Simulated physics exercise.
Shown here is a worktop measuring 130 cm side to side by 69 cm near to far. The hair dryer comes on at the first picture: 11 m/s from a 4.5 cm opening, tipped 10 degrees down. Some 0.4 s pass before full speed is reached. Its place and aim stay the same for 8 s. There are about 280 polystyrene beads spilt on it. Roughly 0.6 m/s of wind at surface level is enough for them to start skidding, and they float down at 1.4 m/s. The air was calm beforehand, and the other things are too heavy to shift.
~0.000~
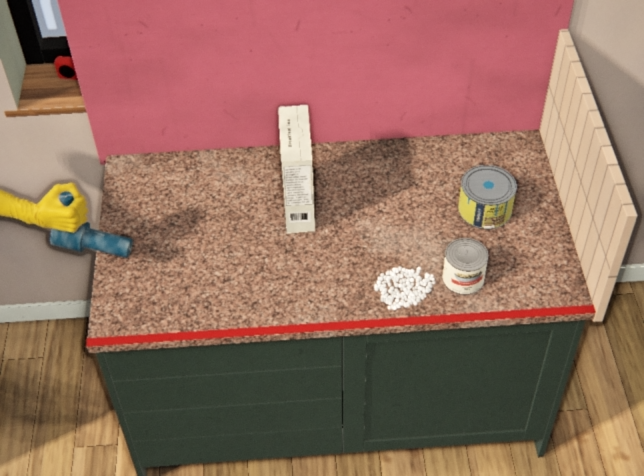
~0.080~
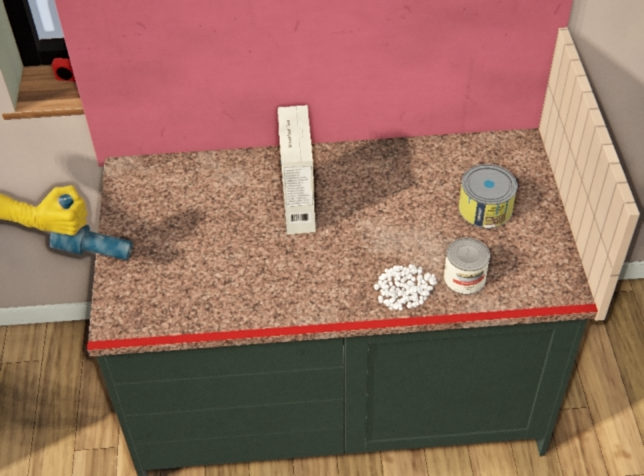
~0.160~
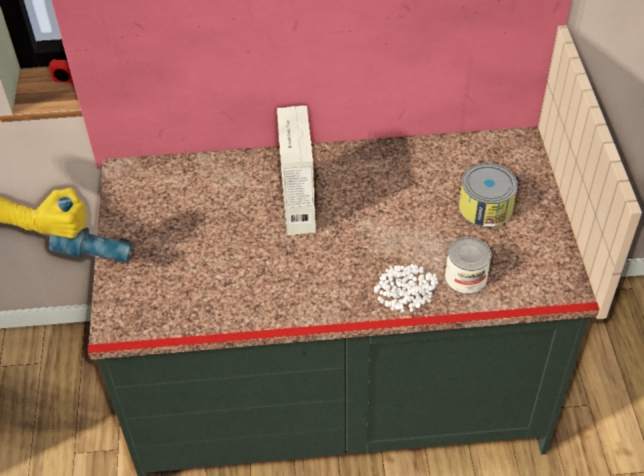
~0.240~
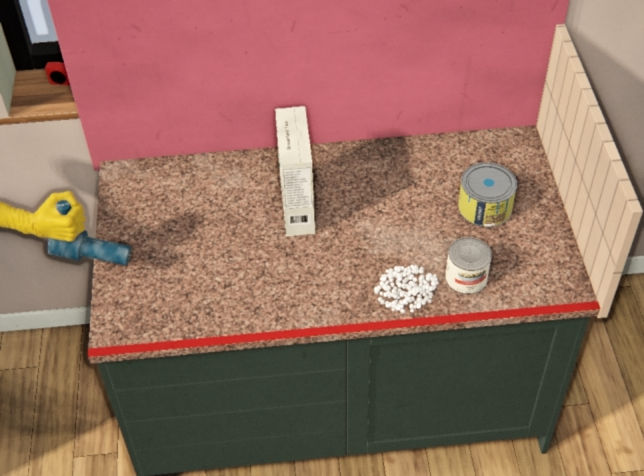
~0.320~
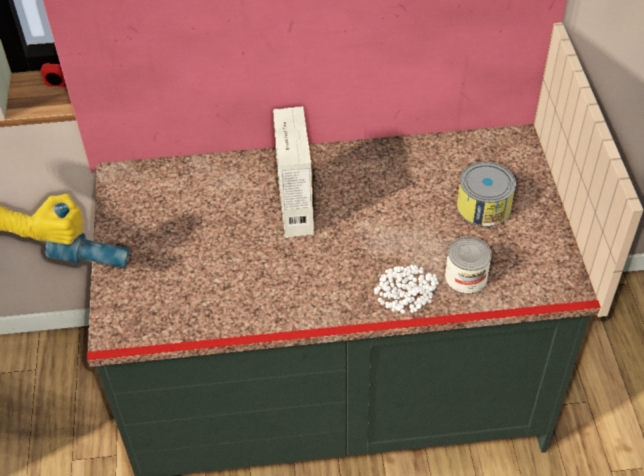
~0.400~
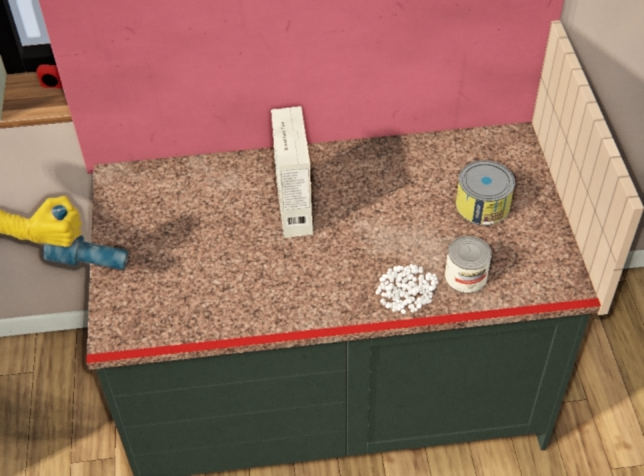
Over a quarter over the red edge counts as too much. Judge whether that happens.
I suspect that edge gives up more than a quarter.
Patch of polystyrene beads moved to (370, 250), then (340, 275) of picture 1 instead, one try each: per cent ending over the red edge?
About 0 and 30 in a hundred, in that order.
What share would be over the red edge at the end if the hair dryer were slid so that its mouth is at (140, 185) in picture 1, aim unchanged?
Then the share would be close to 10 percent.
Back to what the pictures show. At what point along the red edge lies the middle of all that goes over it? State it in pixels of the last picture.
Near (526, 315).
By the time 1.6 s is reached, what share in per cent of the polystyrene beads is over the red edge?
Some 60 per cent.
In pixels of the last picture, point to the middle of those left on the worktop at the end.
(522, 157).
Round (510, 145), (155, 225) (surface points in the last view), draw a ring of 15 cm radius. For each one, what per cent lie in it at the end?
20 %, 0 %.
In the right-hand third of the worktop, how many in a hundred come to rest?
Roughly 40 in a hundred.
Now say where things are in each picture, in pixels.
The middle of the polystyrene beads is near (404, 289), none has stirred yet and the mouth of the hair dryer is at (130, 249), in the first picture.
The middle of the polystyrene beads is near (406, 286), none has stirred yet and the red edge is centred on (345, 331), in the second picture.
The middle of the polystyrene beads is near (406, 286), none has stirred yet, the top of a tin is at (470, 253) and the top of a tin is at (490, 183), in the third picture.
The middle of the polystyrene beads is near (407, 287) and none has stirred yet, in the fourth picture.
The middle of the polystyrene beads is near (406, 287) and none has stirred yet, in the fifth picture.
The middle of the polystyrene beads is near (406, 287) and none has stirred yet, in the sixth picture.
After 1.6 s, 37 % are on the move or not yet settled, 60 % are over the red edge; the middle of those still in play is near (526, 157).
After 2.6 s, 36 % are on the move or not yet settled, 60 % are over the red edge; the middle of those still in play is near (526, 157).
After 4.4 s, 32 % are on the move or not yet settled, 60 % are over the red edge; the middle of those still in play is near (526, 157).
After 8.0 s, at the end, 60 % are over the red edge; the middle of those still in play is near (522, 157).
